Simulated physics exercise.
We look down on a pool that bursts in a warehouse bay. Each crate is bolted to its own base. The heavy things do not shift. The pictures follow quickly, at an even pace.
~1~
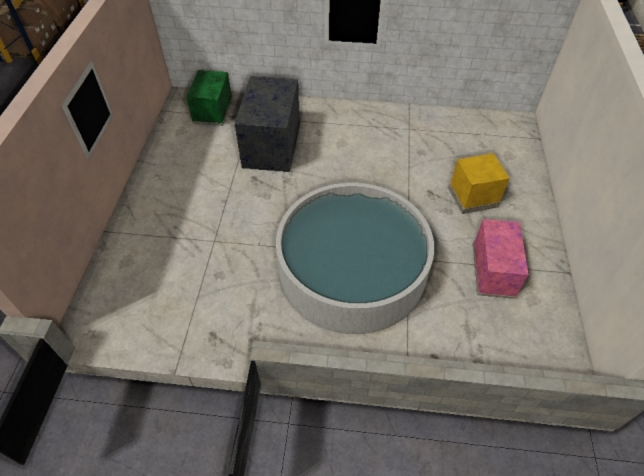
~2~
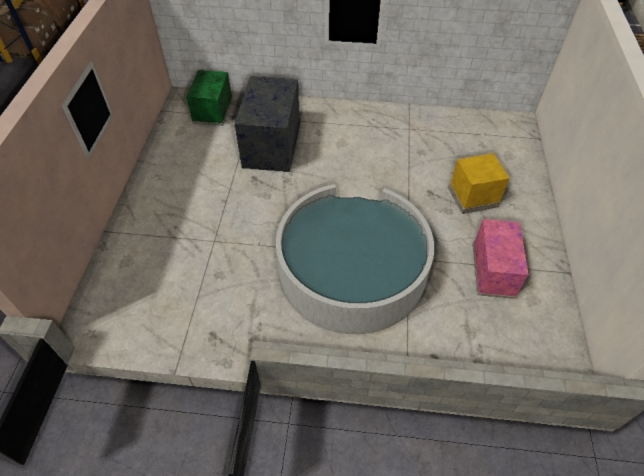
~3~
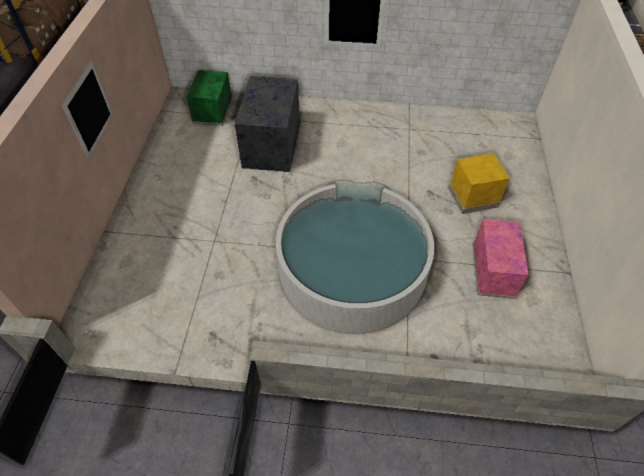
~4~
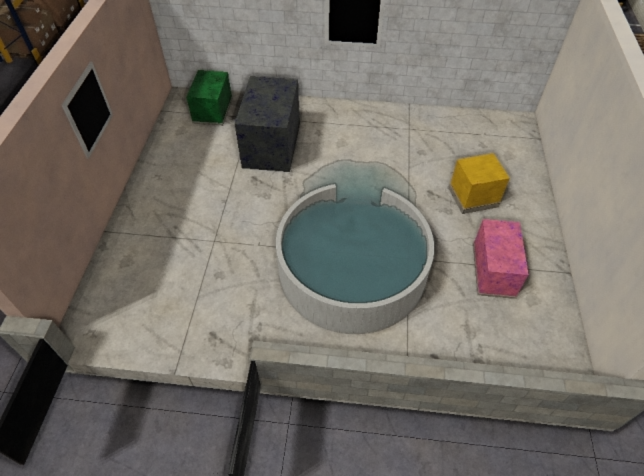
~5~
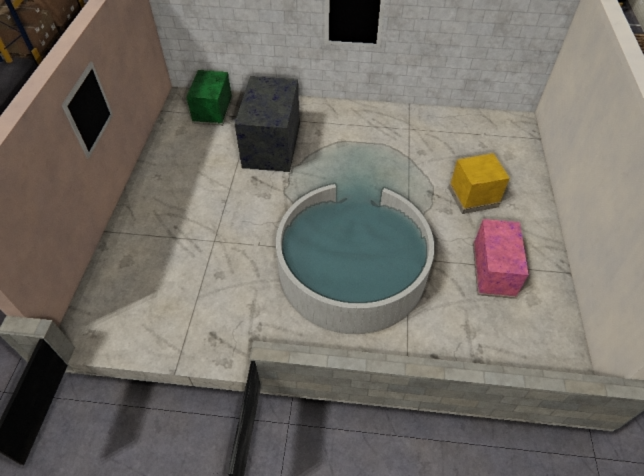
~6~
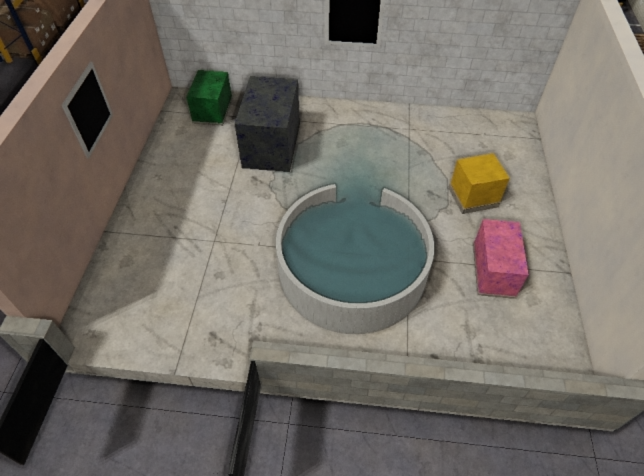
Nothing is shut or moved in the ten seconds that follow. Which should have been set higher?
One by one: The yellow crate escapes dry; the green crate is wetted; the pink crate is wetted.
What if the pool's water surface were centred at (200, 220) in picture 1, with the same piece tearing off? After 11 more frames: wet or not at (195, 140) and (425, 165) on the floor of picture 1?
In turn: Covered, flooded.
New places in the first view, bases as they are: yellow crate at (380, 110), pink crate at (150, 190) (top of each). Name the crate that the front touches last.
The pink-painted one.
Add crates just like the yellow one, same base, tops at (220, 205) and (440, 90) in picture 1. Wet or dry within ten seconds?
One after the other: Is safe, gets wet.
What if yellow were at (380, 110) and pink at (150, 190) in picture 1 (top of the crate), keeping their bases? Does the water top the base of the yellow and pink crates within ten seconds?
In short: The yellow crate takes water, the pink crate ends up wet.
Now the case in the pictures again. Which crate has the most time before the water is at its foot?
The pink-painted one.
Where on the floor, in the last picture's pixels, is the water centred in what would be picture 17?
Near (361, 215).
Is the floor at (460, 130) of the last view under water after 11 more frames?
There: Under water.
A moment on, water covers 25 % of the floor; the yellow crate water round its plinth, the green crate not reached, the pink crate not reached.
Next, water covers 30 % of the floor; the yellow crate water round its plinth, the green crate water round its plinth, the pink crate not reached.
Then, water covers 40 % of the floor; the yellow crate water round its plinth, the green crate water round its plinth, the pink crate water round its plinth.
Later, water covers 70 % of the floor; the yellow crate water round its plinth, the green crate water round its plinth, the pink crate water round its plinth.
In the end, water covers 100 % of the floor; the yellow crate stayed above the water, the green crate was topped, the pink crate was topped.
